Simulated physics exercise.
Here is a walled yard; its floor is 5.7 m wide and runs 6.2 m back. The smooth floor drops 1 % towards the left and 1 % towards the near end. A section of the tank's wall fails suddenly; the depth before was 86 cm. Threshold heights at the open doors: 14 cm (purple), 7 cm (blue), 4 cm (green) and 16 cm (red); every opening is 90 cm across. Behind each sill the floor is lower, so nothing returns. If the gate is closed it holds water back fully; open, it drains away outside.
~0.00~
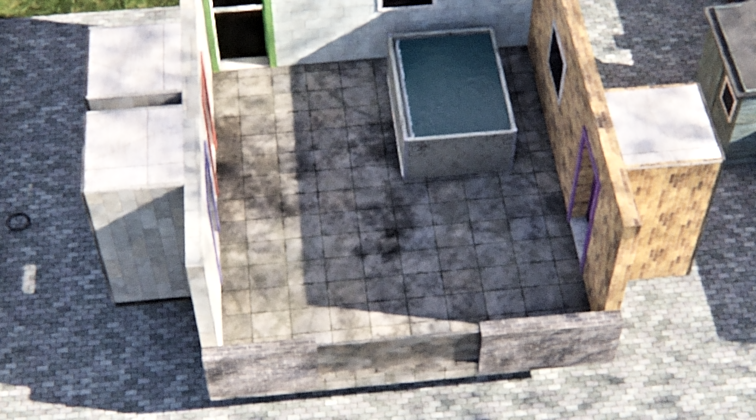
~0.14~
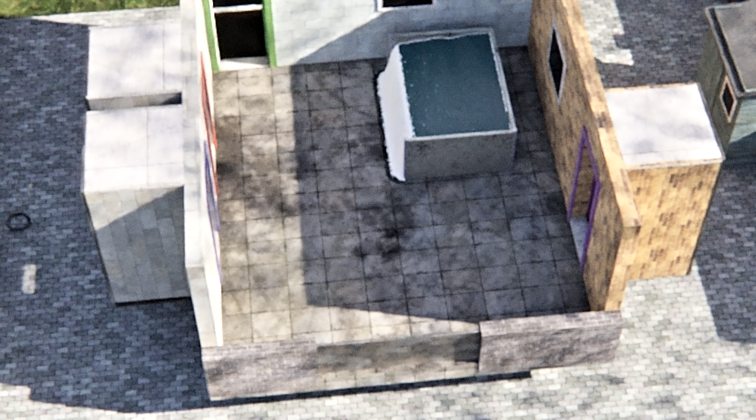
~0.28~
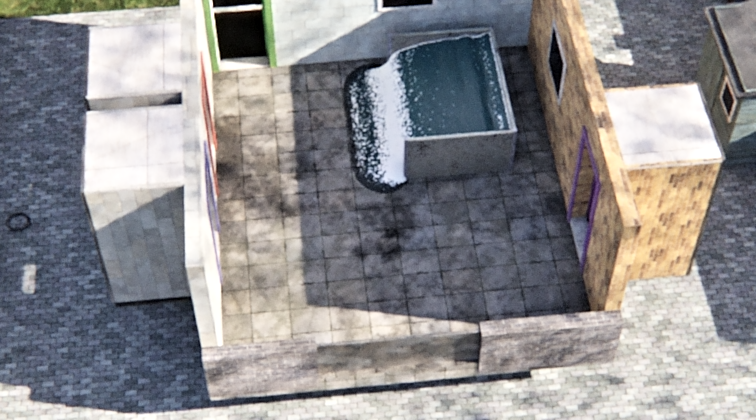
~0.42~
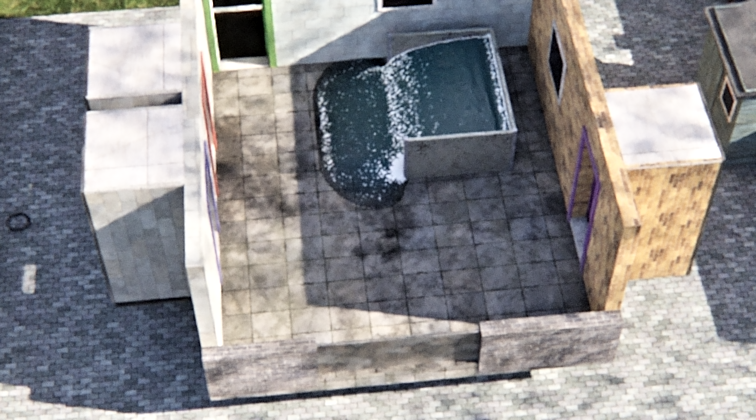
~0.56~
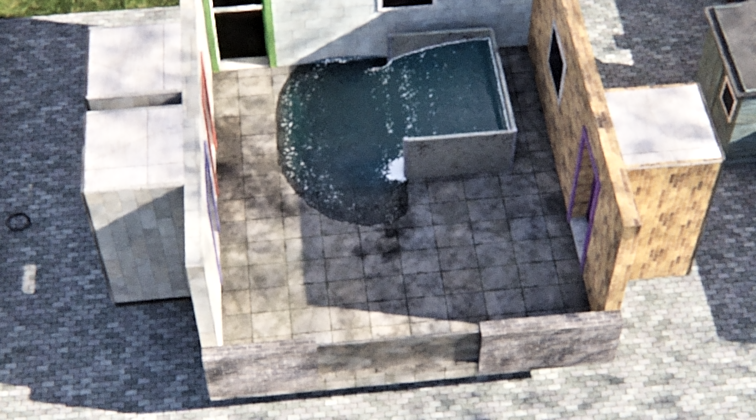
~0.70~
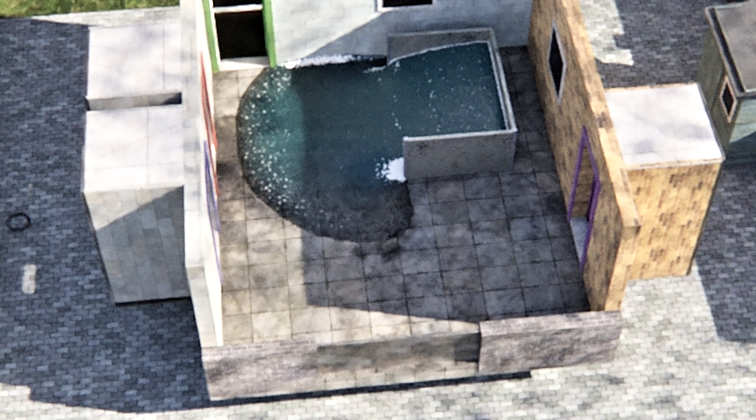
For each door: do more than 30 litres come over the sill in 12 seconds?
Within that time: At the purple door it stays under the limit; at the blue door it passes the limit; at the green door it exceeds the limit; at the red door it exceeds the limit.
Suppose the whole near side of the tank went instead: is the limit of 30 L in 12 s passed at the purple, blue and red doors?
Against that limit: Purple over, blue above, red not over.
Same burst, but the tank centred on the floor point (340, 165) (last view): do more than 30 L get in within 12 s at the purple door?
Against that limit: Purple under.
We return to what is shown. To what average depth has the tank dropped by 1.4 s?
Some 32 cm.
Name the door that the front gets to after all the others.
Last comes the purple one.
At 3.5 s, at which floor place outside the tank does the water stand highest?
At about (225, 374).
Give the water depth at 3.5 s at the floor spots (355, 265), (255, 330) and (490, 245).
In that order: 1, 11 and 0 cm.
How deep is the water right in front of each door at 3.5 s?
Depths in cm: Purple 0, blue 13, green 17, red 22.
After 1.4 s water covers 45 % of the floor and is deepest (55 cm) near (213, 89); purple door not reached, blue door 15 cm at the sill, 3 L in, green door 22 cm at the sill, 6 L in, red door 40 cm at the sill, 88 L in.
After 2.2 s water covers 50 % of the floor and is deepest (42 cm) near (213, 89); purple door not reached, blue door 20 cm at the sill, 44 L in, green door 29 cm at the sill, 131 L in, red door 39 cm at the sill, 241 L in.
After 3.5 s water covers 55 % of the floor and is deepest (33 cm) near (225, 374); purple door not reached, blue door 13 cm at the sill, 95 L in, green door 17 cm at the sill, 342 L in, red door 22 cm at the sill, 343 L in.
After 7.0 s water covers 90 % of the floor and is deepest (18 cm) near (583, 339); purple door 11 cm at the sill, 0 L in, blue door 10 cm at the sill, 119 L in, green door 7 cm at the sill, 445 L in, red door 8 cm at the sill, 354 L in.
After 12.0 s water covers 100 % of the floor and is deepest (12 cm) near (539, 108); purple door 7 cm at the sill, 0 L in, blue door 10 cm at the sill, 152 L in, green door 2 cm at the sill, 453 L in, red door 7 cm at the sill, 354 L in.
